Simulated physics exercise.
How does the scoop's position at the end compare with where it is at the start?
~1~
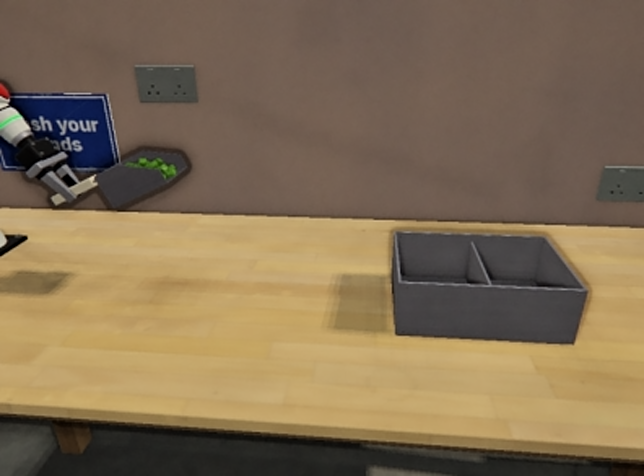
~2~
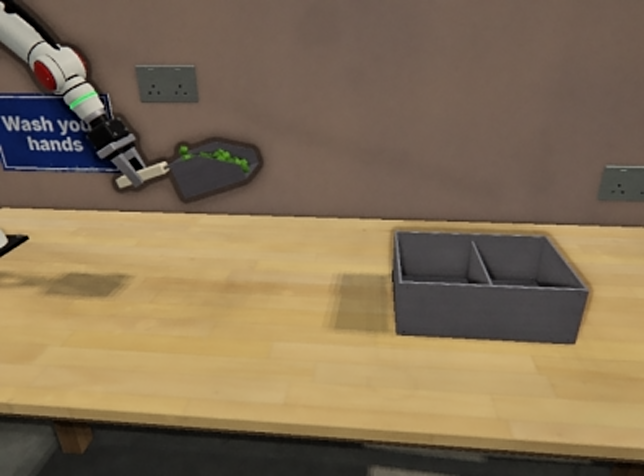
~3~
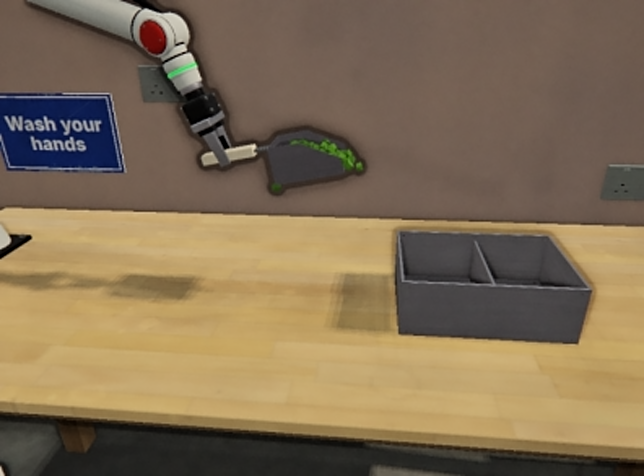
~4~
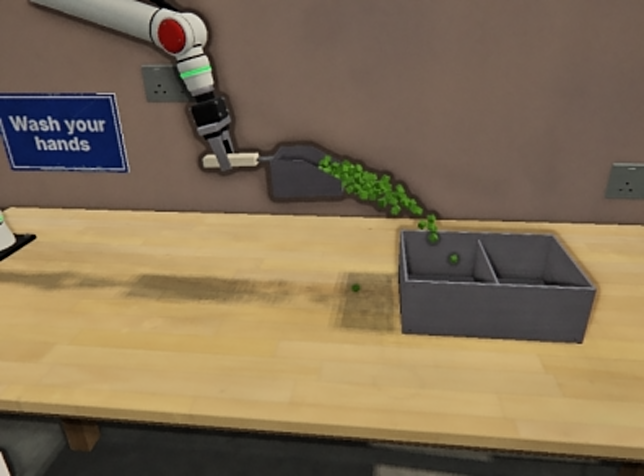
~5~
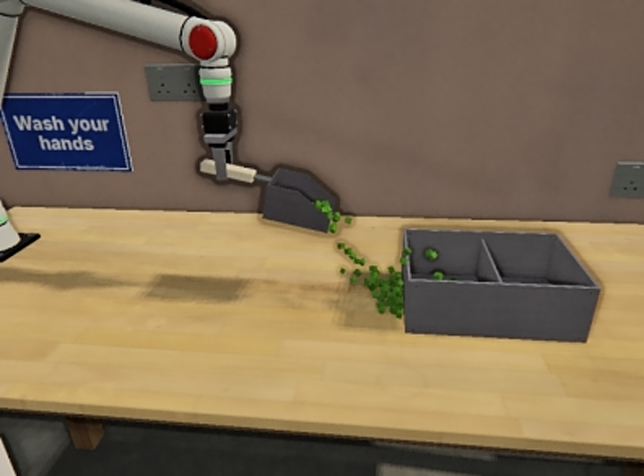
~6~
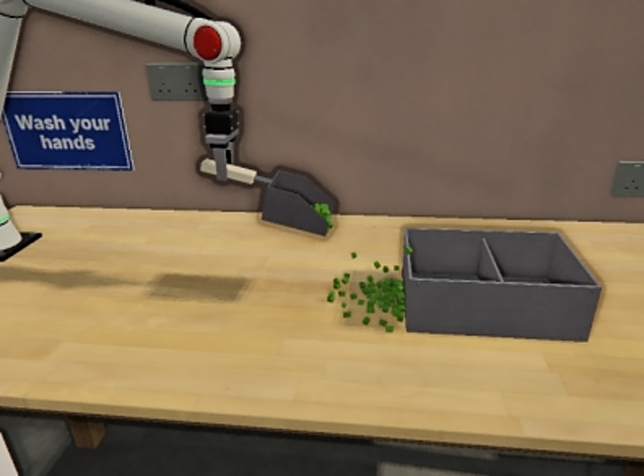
At the end the scoop is well to the right of where it starts, closer to the grey box, and slightly lower.
